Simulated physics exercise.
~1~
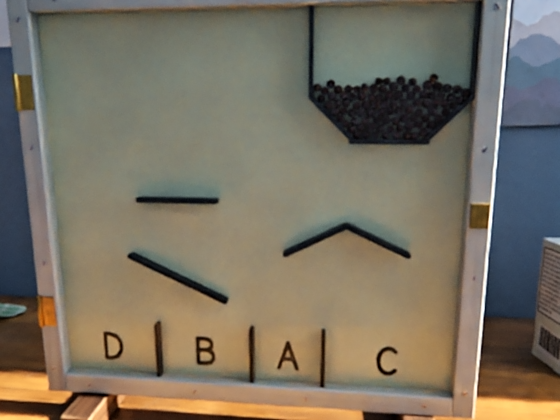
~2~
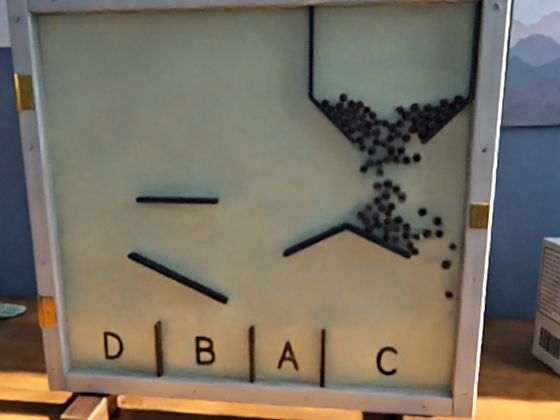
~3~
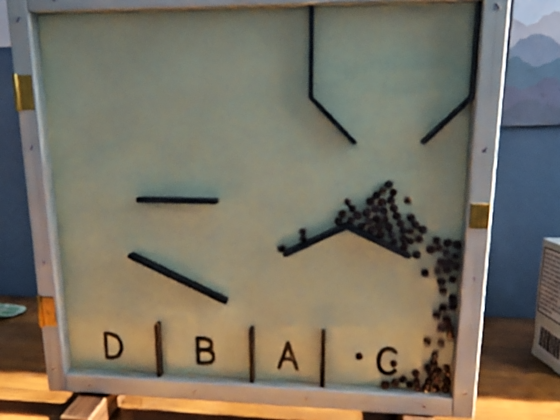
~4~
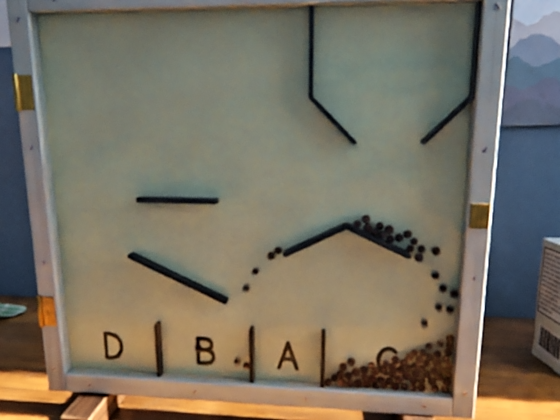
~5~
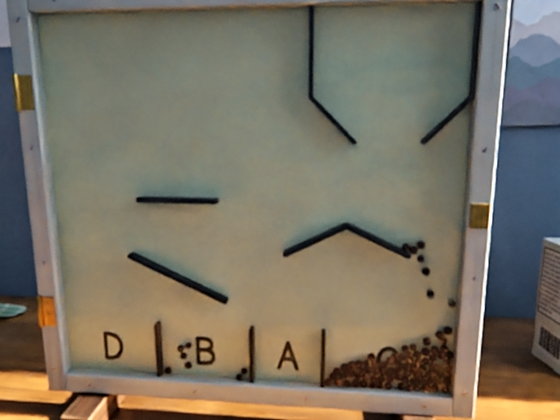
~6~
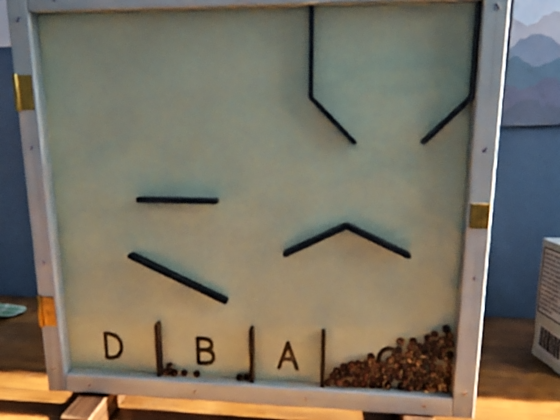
On a wooden tabletop against a blue wall, a pale green panel in a grey frame is seen from the front, with dark ledges and bins lettered D, B, A and C from left to right. Small dark brown beads fill a hopper at the upper right. The hopper's bottom opens and the beads pour onto the peaked ledge below, most spilling off its right side into C. A few roll left off the ledge and drop into B. The last beads trickle down, leaving a sloping heap in C, a few in B, and A and D empty.
